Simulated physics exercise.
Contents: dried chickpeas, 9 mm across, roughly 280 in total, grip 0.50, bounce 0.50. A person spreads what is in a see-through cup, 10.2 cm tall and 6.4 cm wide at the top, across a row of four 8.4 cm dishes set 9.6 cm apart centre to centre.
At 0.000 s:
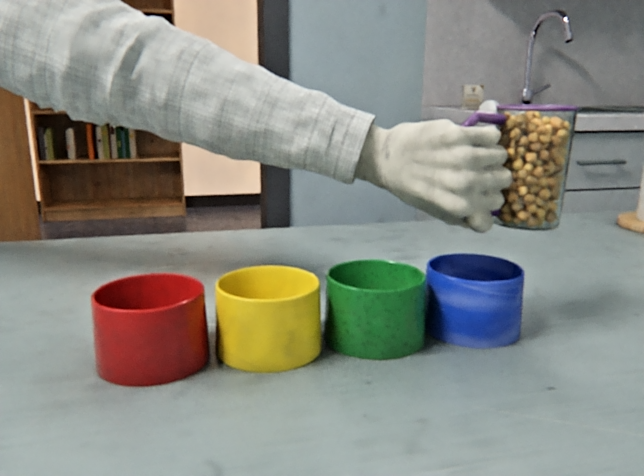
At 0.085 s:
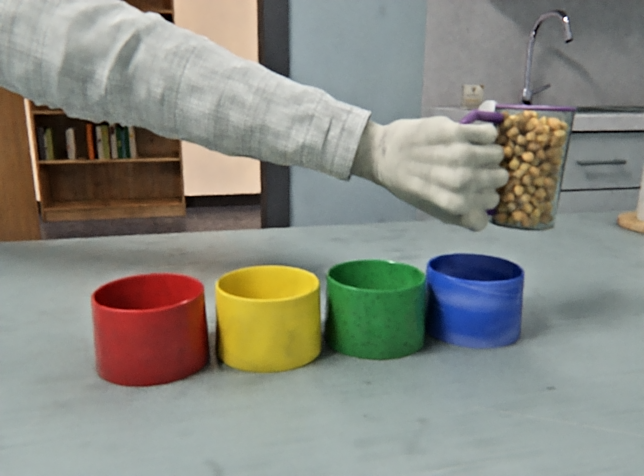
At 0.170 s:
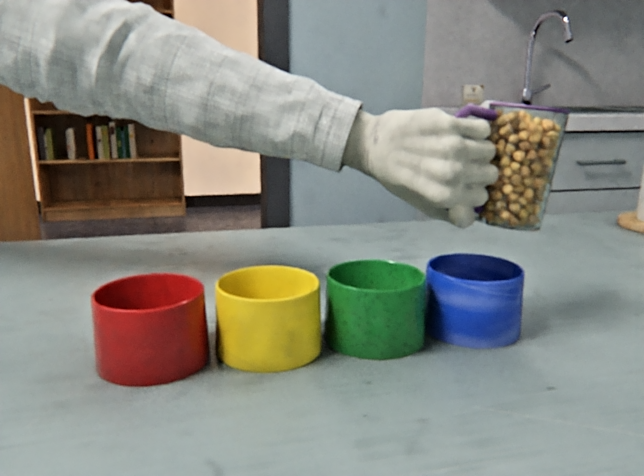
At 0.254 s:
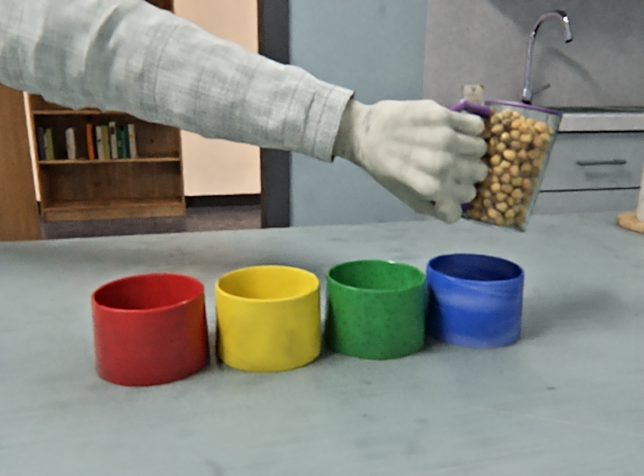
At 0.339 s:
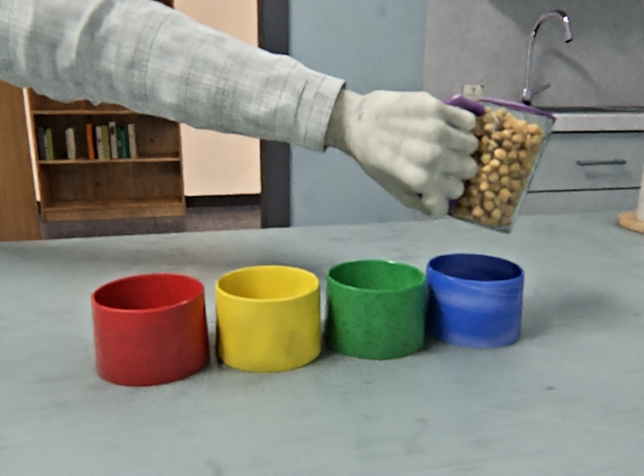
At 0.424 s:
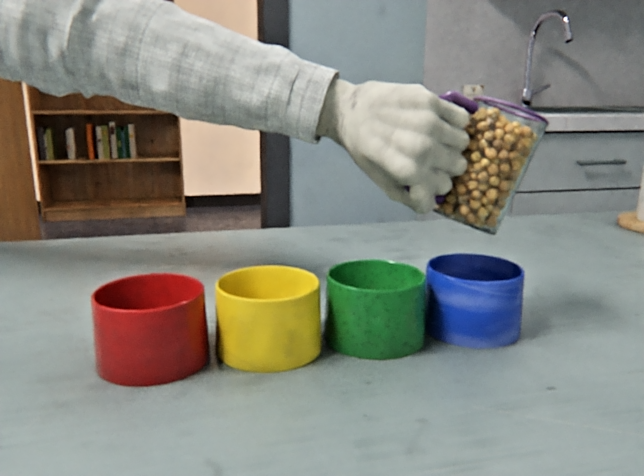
In a kitchen, a gloved or pale hand tilting a clear cup of chickpeas while moving it left above four coloured dishes.
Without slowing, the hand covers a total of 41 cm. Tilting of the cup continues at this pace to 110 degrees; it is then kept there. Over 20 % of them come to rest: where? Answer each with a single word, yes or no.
Red no, blue no, green yes, yellow yes, counter no.
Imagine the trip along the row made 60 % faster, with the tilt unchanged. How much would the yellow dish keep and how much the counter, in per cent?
The shares would then be yellow 10 and counter 0.
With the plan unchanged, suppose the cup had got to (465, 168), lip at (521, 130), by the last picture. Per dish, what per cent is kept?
Dish by dish: Red 30 percent, blue 0 percent, green 10 percent, yellow 50 percent.
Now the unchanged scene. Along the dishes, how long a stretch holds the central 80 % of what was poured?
It covers some 14 centimetres of the row.
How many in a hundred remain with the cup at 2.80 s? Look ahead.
Some 10 per cent.
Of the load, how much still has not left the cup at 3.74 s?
0 %.
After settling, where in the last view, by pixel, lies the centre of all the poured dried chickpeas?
Approximately (293, 328) in the last view.
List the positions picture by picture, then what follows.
The first picture shows cup at (530, 166), tilt 0 degrees, lip at (569, 108), moved 0.0 cm; middle of the pieces at (531, 167); blue dish at (475, 267); green dish at (376, 275); yellow dish at (268, 283); red dish at (149, 291).
The second picture shows cup at (527, 166), tilt 2 degrees, lip at (566, 109), moved 0.4 cm; middle of the pieces at (528, 167).
The third picture shows cup at (517, 167), tilt 6 degrees, lip at (560, 112), moved 1.3 cm; middle of the pieces at (518, 168).
The fourth picture shows cup at (507, 167), tilt 11 degrees, lip at (554, 116), moved 2.3 cm; middle of the pieces at (508, 168).
The fifth picture shows cup at (497, 167), tilt 16 degrees, lip at (547, 120), moved 3.3 cm; middle of the pieces at (498, 168).
The sixth picture shows cup at (487, 168), tilt 21 degrees, lip at (540, 125), moved 4.3 cm; middle of the pieces at (487, 168); blue dish at (475, 267); green dish at (376, 275); yellow dish at (268, 283); red dish at (149, 291). The cup turns about 55 degrees a second and travels 12 cm a second.
Then, at 1.85 s, tilt 102 degrees; cup holds 90 %, green 10 %.
After 2.80 s, tilt 110 degrees; cup holds 10 %, green 35 %, yellow 45 %.
After 3.74 s, tilt 110 degrees; cup holds 0 %, red 5 %, green 35 %, yellow 45 %.
At rest (4.0 s), red 5 %, blue 0 %, green 35 %, yellow 45 %, counter 10 %.
